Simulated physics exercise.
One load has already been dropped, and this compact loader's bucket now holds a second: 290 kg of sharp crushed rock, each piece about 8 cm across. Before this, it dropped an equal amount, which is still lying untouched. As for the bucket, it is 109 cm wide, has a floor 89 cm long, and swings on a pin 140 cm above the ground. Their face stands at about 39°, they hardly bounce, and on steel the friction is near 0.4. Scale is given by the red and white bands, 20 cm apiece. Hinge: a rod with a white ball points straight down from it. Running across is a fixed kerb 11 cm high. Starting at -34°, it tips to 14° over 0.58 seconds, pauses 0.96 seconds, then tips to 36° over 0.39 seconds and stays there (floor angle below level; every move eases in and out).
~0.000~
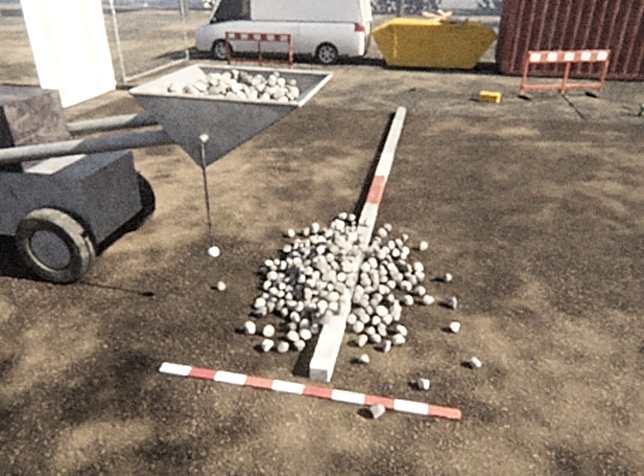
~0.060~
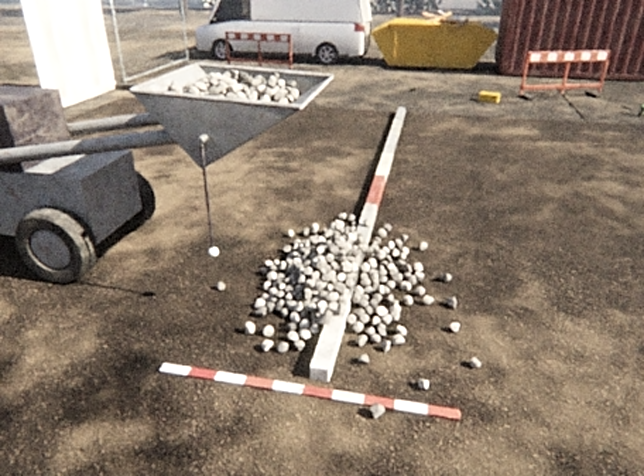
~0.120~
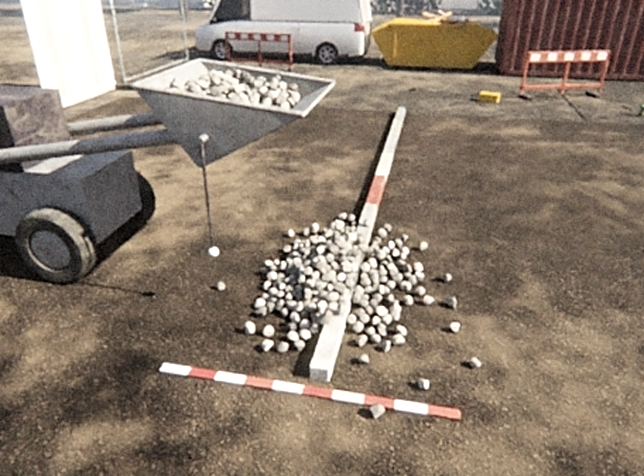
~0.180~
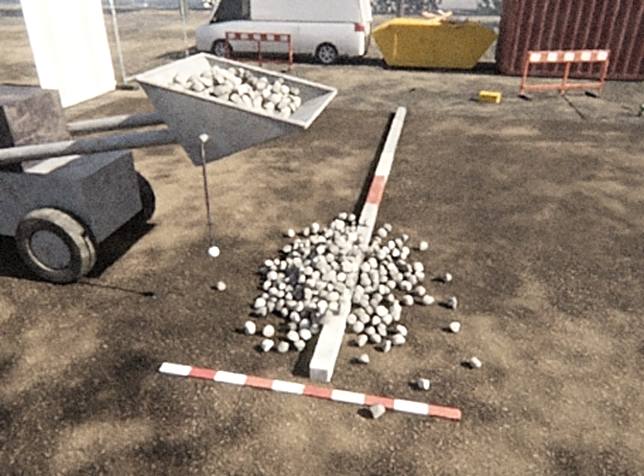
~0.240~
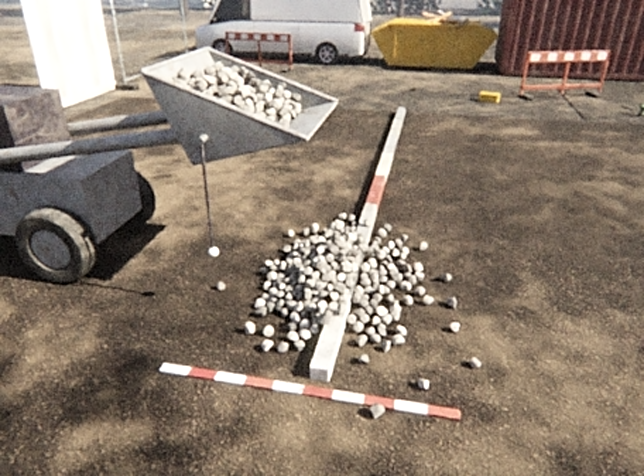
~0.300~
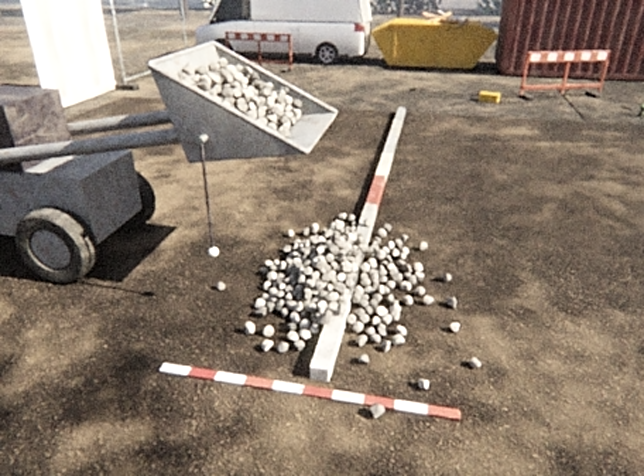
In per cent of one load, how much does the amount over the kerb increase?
About 55 per cent.
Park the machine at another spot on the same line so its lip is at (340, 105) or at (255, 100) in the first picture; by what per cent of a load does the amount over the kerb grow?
Roughly 95 and 5 per cent, in that order.
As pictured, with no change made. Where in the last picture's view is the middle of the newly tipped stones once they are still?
The middle ends up near (359, 267).
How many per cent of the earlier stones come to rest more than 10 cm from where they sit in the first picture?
Roughly 5 % of them.
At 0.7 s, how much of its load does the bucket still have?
That works out to about 100 %.
After 0.4 s the floor is at 6°; in per cent of one load, 100 in the bucket, 81 on this side of the kerb, 19 over the kerb; the foremost stones are at (440, 306).
After 0.7 s the floor is at 14°; in per cent of one load, 100 in the bucket, 81 on this side of the kerb, 19 over the kerb; the foremost stones are at (440, 306).
After 2.4 s the floor is at 36°; in per cent of one load, 32 in the bucket, 140 on this side of the kerb, 28 over the kerb; the foremost stones are at (443, 326).
After 5.1 s the floor is at 36°; in per cent of one load, 0 in the bucket, 126 on this side of the kerb, 74 over the kerb; the foremost stones are at (456, 307). Net gain over the kerb, 55.
